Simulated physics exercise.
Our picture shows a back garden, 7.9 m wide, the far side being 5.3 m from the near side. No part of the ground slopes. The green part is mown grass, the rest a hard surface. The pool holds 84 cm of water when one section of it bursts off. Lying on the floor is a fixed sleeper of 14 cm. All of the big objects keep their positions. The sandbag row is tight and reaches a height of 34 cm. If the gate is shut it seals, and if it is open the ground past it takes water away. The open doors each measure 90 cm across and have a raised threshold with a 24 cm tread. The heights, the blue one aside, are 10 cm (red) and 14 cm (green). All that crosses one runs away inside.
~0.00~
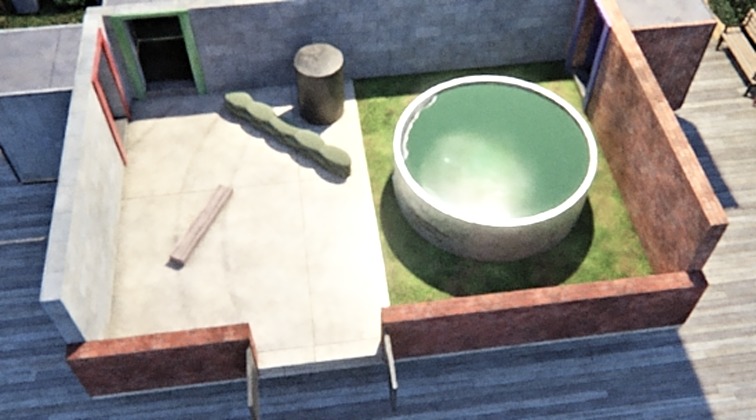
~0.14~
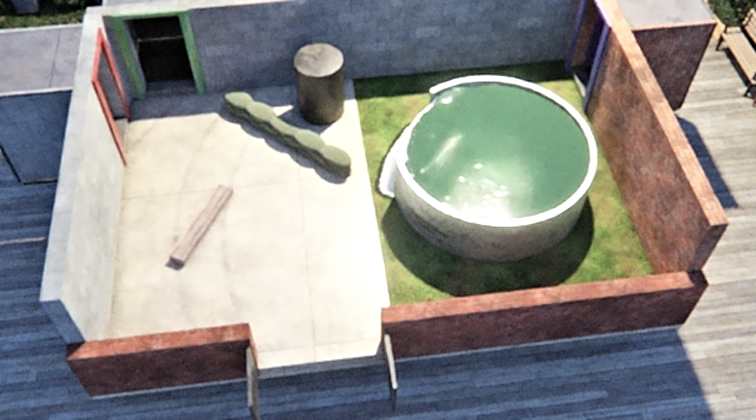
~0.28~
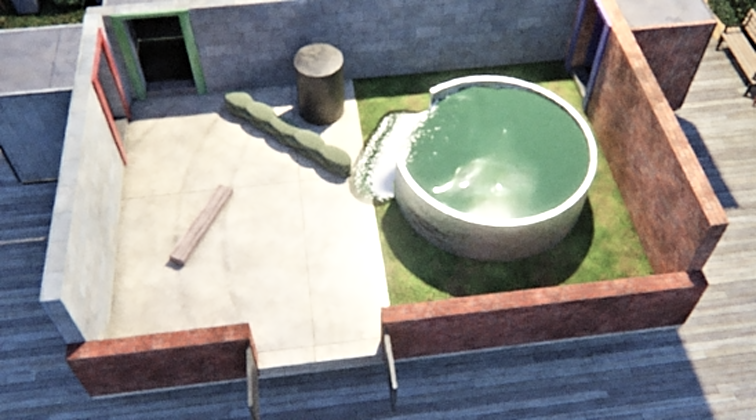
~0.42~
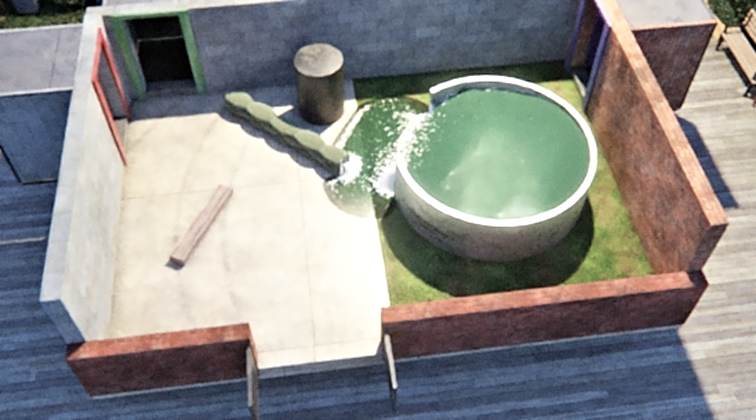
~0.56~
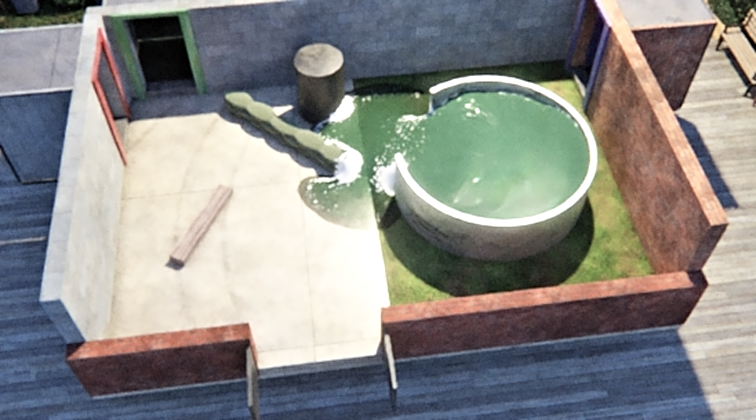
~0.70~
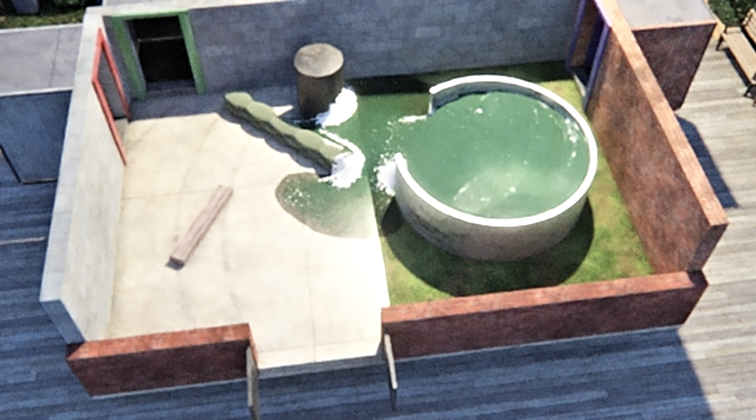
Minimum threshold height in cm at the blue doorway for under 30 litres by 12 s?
Roughly 21 cm.
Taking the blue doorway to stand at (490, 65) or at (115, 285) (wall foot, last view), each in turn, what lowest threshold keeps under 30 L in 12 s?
In turn: Roughly 17 cm, roughly 13.0 cm.
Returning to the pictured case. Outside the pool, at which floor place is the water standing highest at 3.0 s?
At about pixel (254, 105).
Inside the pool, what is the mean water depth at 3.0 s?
39 cm, roughly.
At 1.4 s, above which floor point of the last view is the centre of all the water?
The water is centred around (444, 170) in the last picture's pixels.
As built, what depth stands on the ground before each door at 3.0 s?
Before blue it's 1 cm, before red 28 cm, before green 11 cm.
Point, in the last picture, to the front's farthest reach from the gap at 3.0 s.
The tip of the flood lies near (107, 370).
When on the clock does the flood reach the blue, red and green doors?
Blue: 3.0 s; red: 2.0 s; green: 1.6 s.
After 1.4 s water covers 30 % of the floor, deepest (62 cm) near (332, 142); it has not reached the blue door.
After 3.0 s water covers 75 % of the floor, deepest (50 cm) near (254, 105); it has not reached the blue door.
After 12.0 s water covers 95 % of the floor, deepest (16 cm) near (571, 96); 15 cm at the blue door, 190 litres in over its 14 cm threshold.
At the blue door as built, the water arrived by 3.1 s and peaked near 25 cm at 6.2 s.
Run again over the same 12 s with other heights there, 81 litres in over 18 cm, 4 litres over 24 cm. The limit of 30 litres is kept from about 21 cm up.
